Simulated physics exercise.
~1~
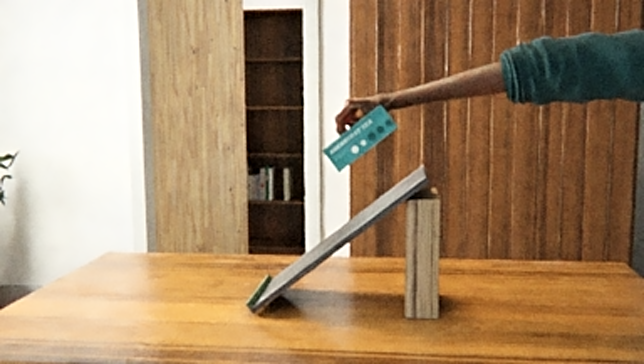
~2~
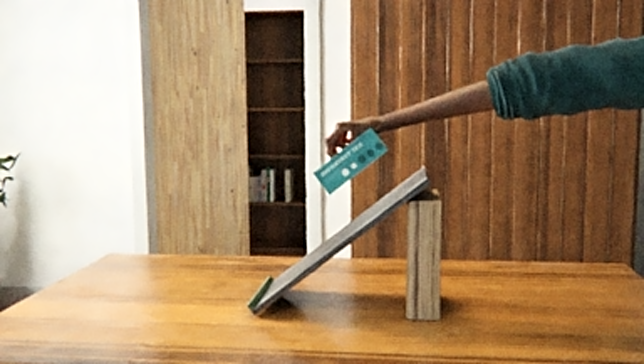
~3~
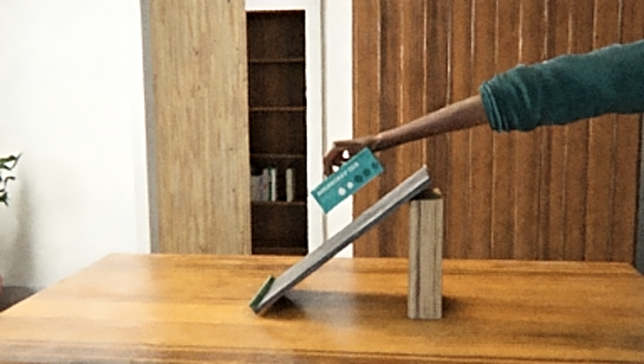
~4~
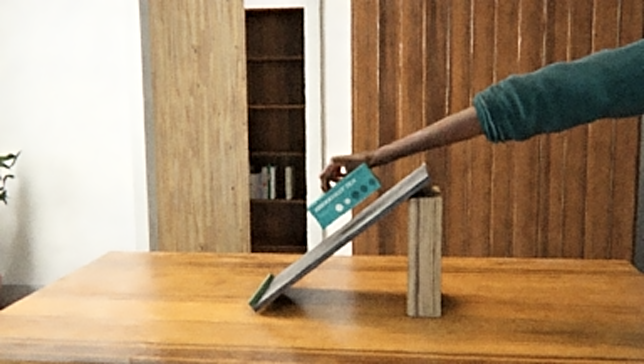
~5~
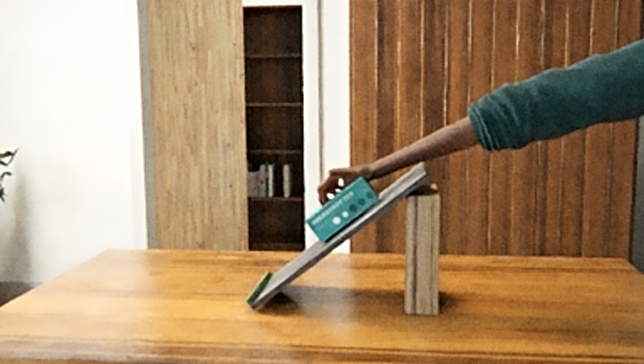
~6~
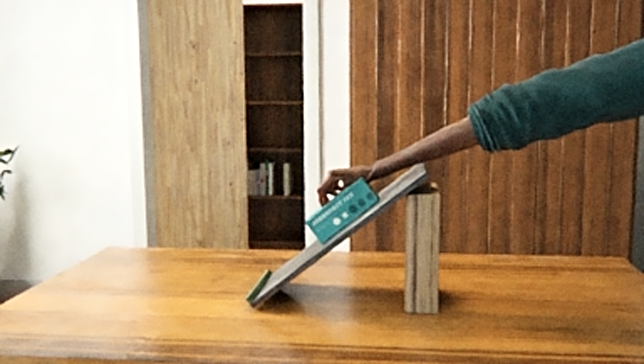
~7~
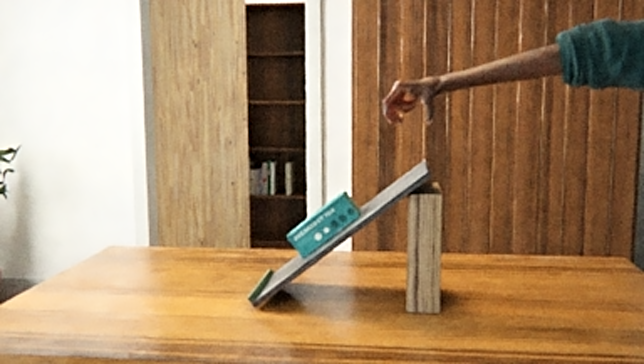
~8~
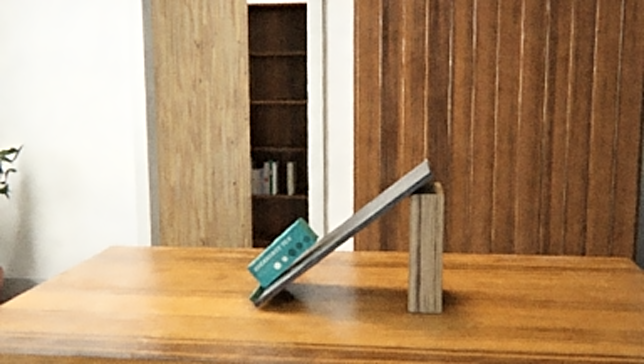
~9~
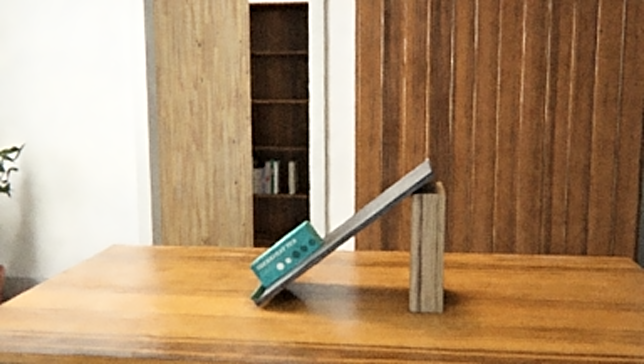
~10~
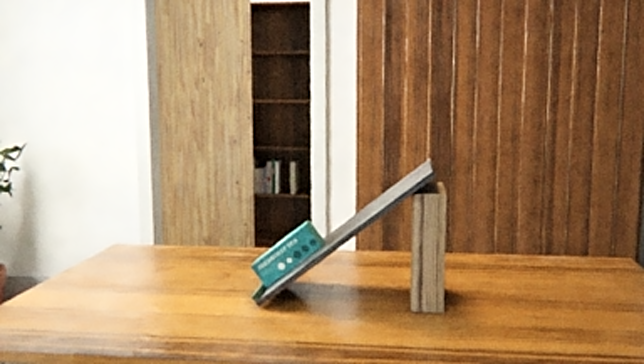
A turquoise carton slid down a sloping board on a wooden table after a hand lowered it onto the surface, held it there briefly and let go. It came to rest at the bottom of the board, still on the slope.
